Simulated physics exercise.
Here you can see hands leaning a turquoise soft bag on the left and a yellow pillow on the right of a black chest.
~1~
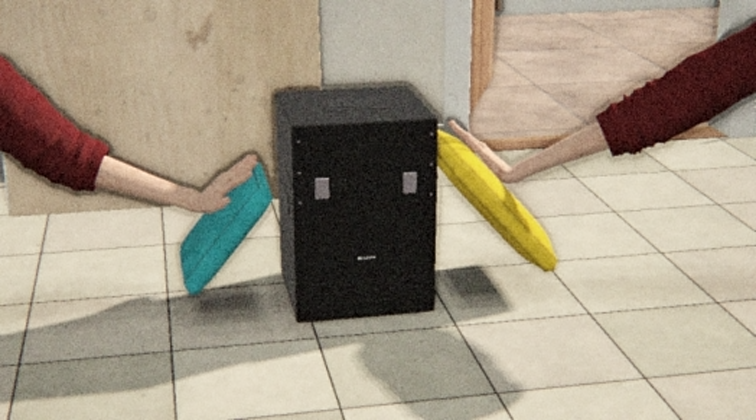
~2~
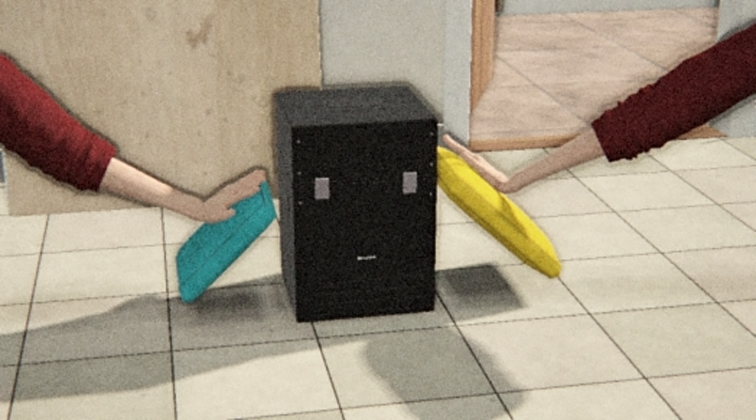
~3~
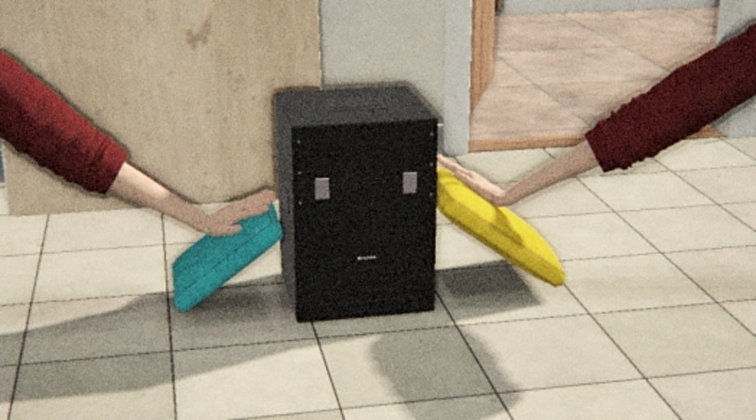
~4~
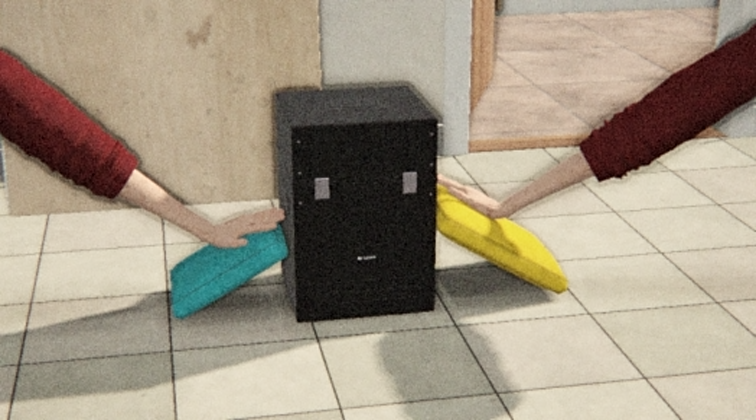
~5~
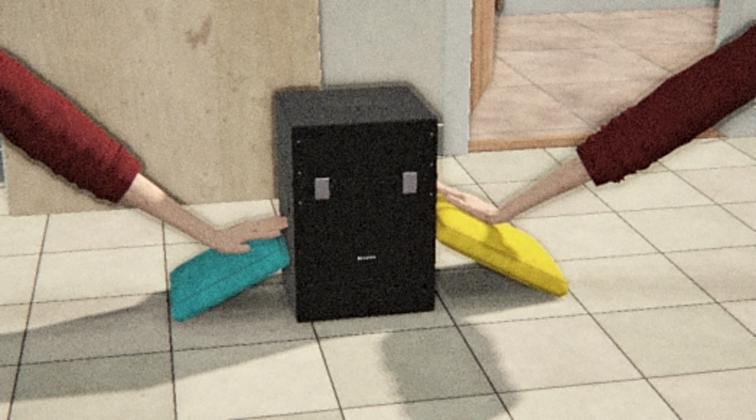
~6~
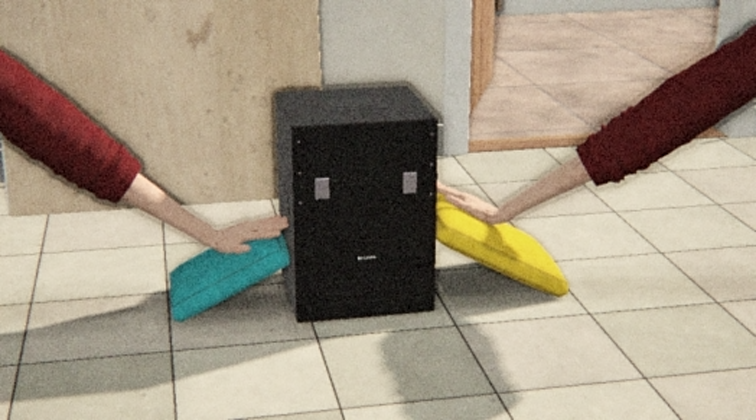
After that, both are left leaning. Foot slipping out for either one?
Outcome - turquoise soft bag: Slips out; yellow pillow: Slips out.
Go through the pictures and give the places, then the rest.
Soft bag foot (192, 290), head (267, 195); pillow foot (550, 267), head (459, 169), in the first picture.
Soft bag foot (186, 298); pillow foot (555, 274), in the second picture.
Soft bag foot (180, 307); pillow foot (560, 281), in the third picture.
Soft bag foot (177, 313); pillow foot (562, 288), in the fourth picture.
Soft bag foot (177, 316); pillow foot (564, 291), in the fifth picture.
Soft bag foot (177, 316), head (285, 259), at a low slant; pillow foot (564, 291), head (442, 235), at a low slant, in the sixth picture.
Then, 0.26 s later than the last view, soft bag flat on the floor near (224, 287); pillow flat on the floor near (494, 261).
Then, 0.46 s later than the last view, soft bag flat on the floor near (223, 287); pillow flat on the floor near (493, 265).
Finally, soft bag flat on the floor near (223, 288); pillow flat on the floor near (493, 266). The turquoise soft bag slumps to the floor and the yellow pillow slides down flat.
